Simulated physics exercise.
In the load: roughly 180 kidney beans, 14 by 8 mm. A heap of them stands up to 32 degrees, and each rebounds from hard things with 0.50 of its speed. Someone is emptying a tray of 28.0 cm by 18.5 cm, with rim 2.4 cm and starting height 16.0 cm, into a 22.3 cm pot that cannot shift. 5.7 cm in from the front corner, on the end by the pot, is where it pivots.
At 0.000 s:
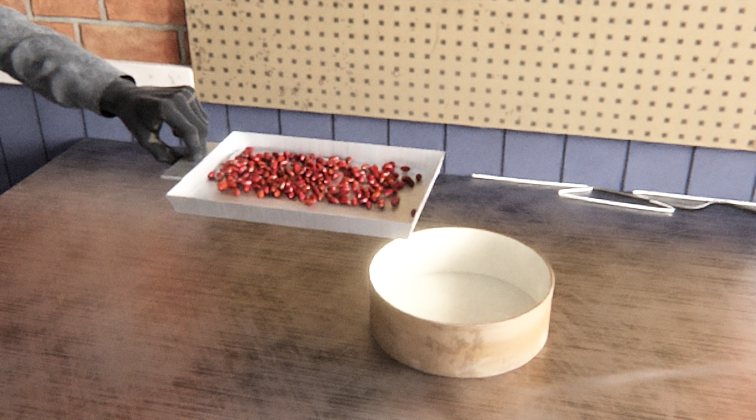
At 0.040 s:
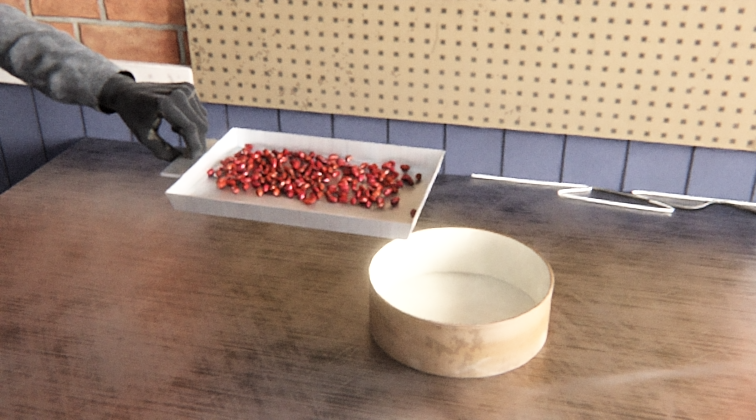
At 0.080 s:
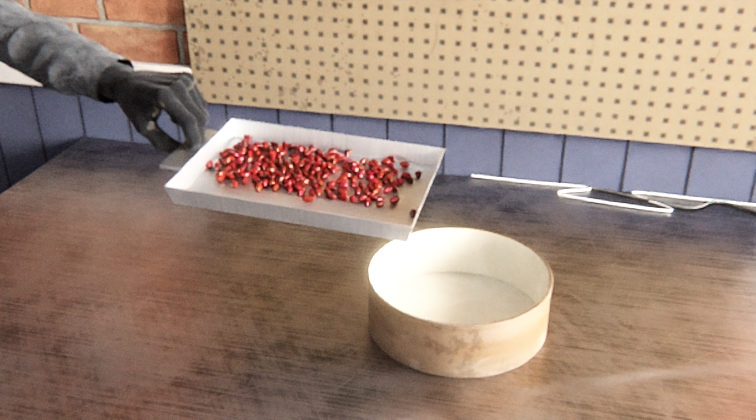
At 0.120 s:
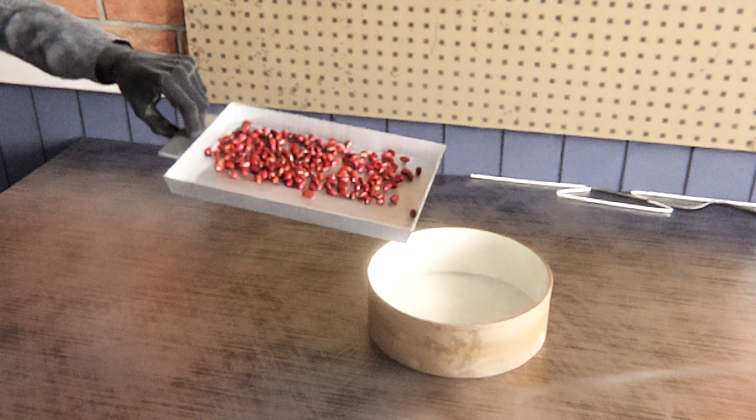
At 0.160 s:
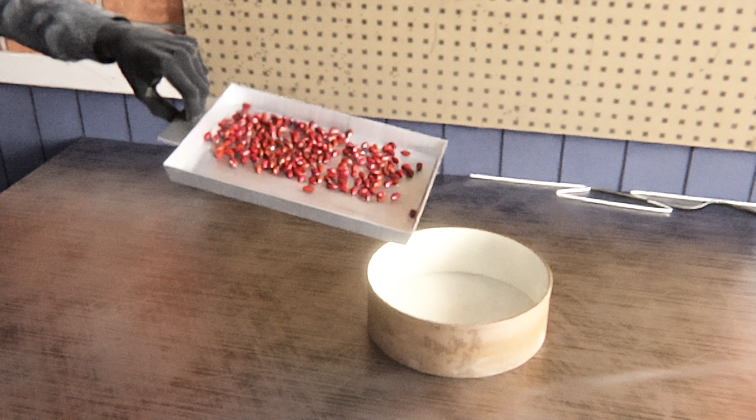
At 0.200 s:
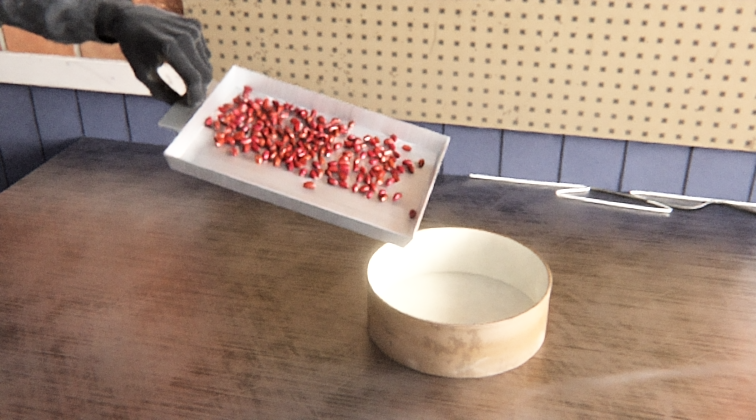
A dark-gloved hand in a grey sleeve reaches in from the left over a brown wooden table, seen from slightly above, with brick, blue panelling and pegboard behind. It grips a shallow white tray of glossy red beans, beside a round, pale wooden pot on the right. The hand raises the tray's left end, steepening its slant toward the pot, while the beans barely shift and the camera stays still.
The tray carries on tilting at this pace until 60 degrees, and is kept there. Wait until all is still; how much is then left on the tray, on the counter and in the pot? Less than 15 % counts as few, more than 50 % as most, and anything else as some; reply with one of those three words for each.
Here it is: Left on the tray: Some, counter: Some, pot: Some.
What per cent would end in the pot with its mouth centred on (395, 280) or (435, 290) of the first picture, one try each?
Roughly 45 per cent, then 65 per cent.
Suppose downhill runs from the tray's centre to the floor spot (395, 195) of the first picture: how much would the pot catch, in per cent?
Estimate: Near 45 per cent.
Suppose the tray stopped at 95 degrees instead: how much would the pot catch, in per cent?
I'd put it at close to 60 per cent.
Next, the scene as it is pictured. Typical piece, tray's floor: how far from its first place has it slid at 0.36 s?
Displacement on the tray: Roughly 2 cm.
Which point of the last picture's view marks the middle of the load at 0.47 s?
Expected load position: Near (360, 158).
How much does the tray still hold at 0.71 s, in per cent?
Something like 60 percent, roughly.
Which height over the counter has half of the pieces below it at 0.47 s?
About 24 cm.
After 0.36 s, tilt 41 degrees; the tray holds 100 %, the pot 0 %.
After 0.47 s, tilt 55 degrees; the tray holds 100 %, the pot 0 %.
Then, at 0.71 s, tilt 60 degrees; the tray holds 60 %, the pot 5 %.
At rest (2.2 s), tray 35 %, counter 30 %, pot 35 %.
